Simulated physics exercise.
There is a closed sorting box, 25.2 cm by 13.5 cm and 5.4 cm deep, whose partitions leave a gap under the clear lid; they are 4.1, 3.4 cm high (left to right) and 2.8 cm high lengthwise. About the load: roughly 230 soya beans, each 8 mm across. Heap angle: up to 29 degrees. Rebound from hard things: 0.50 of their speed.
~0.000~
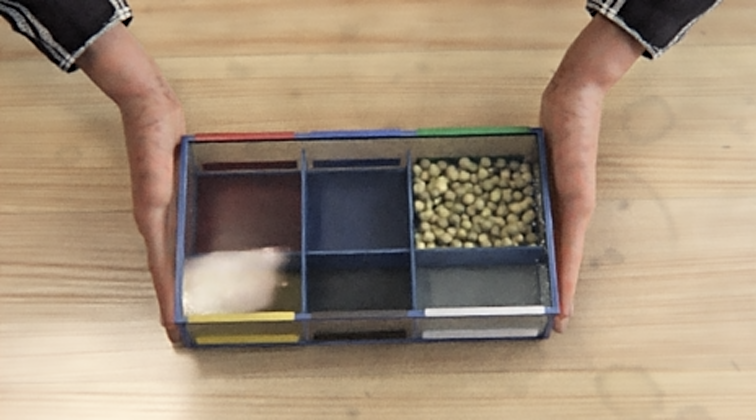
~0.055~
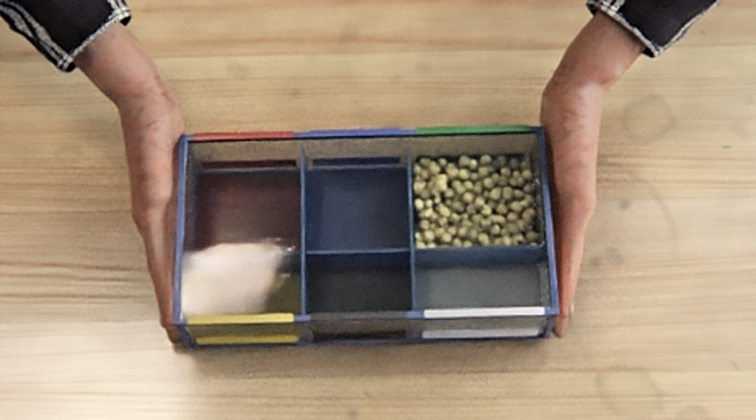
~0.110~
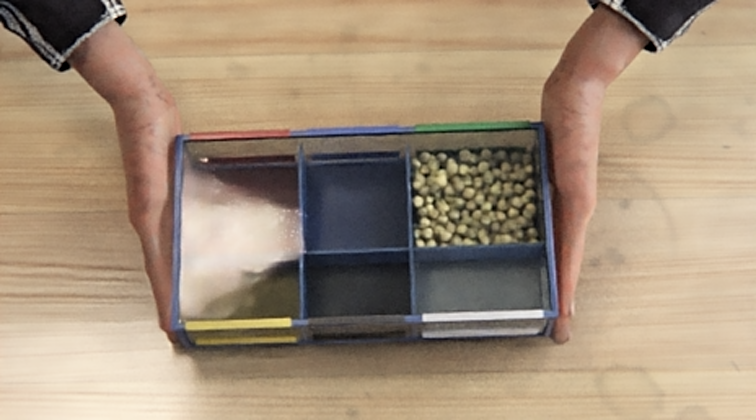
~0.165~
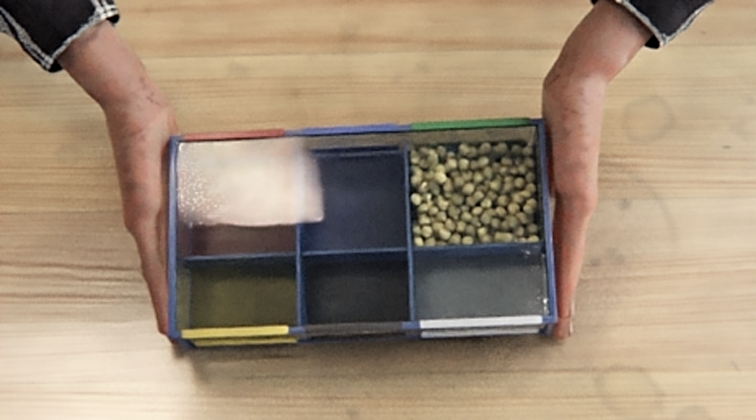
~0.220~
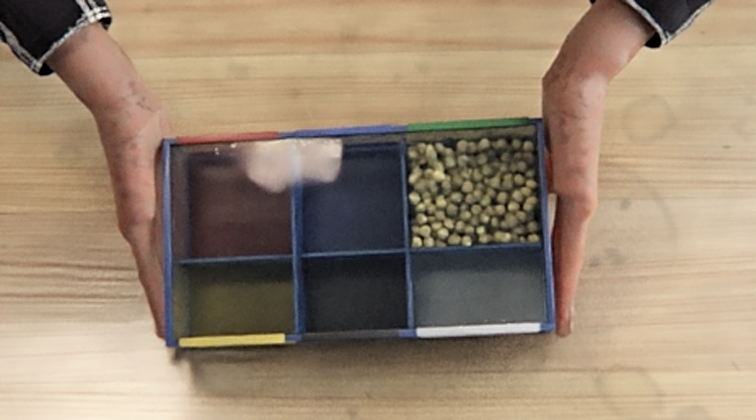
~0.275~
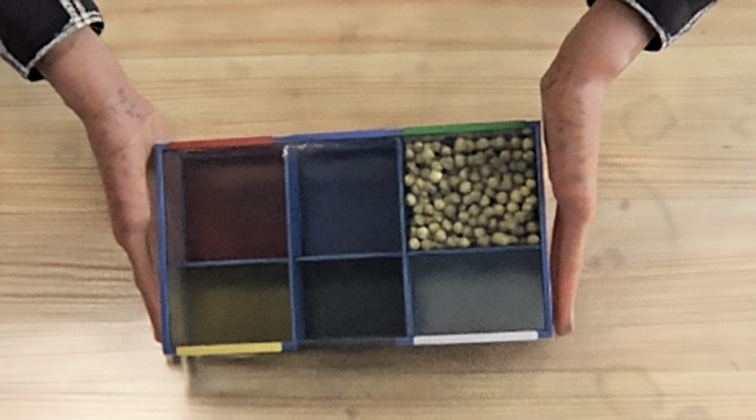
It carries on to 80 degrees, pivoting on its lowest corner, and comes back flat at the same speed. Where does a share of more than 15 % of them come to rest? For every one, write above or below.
Red below, blue below, green above, yellow below, white above, black above.
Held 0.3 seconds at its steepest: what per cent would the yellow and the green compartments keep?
In per cent: Yellow 5; green 35.
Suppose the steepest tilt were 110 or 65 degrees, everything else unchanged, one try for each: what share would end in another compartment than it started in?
About 100 and about 30 per cent, in that order.
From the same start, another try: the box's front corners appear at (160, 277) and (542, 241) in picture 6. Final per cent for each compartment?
Red 0, blue 10, green 85, yellow 0, white 0, black 0.
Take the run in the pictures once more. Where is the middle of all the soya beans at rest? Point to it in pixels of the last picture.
Estimated resting centre: Around (440, 294).
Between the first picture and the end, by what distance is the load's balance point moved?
It shifts by roughly 6.5 cm.
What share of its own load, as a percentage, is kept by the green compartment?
I'd put it at roughly 40 per cent.
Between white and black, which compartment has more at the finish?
Result: White has more.
After 0.95 s, tilt 78 degrees; green 65 %, white 25 %, black 10 %.
After 1.40 s, tilt 32 degrees; green 40 %, white 35 %, black 25 %.
Then, at 1.92 s, tilt 0 degrees; green 40 %, white 35 %, black 25 %.
At rest (2.6 s), red 0 %, blue 0 %, green 40 %, yellow 0 %, white 35 %, black 25 %.
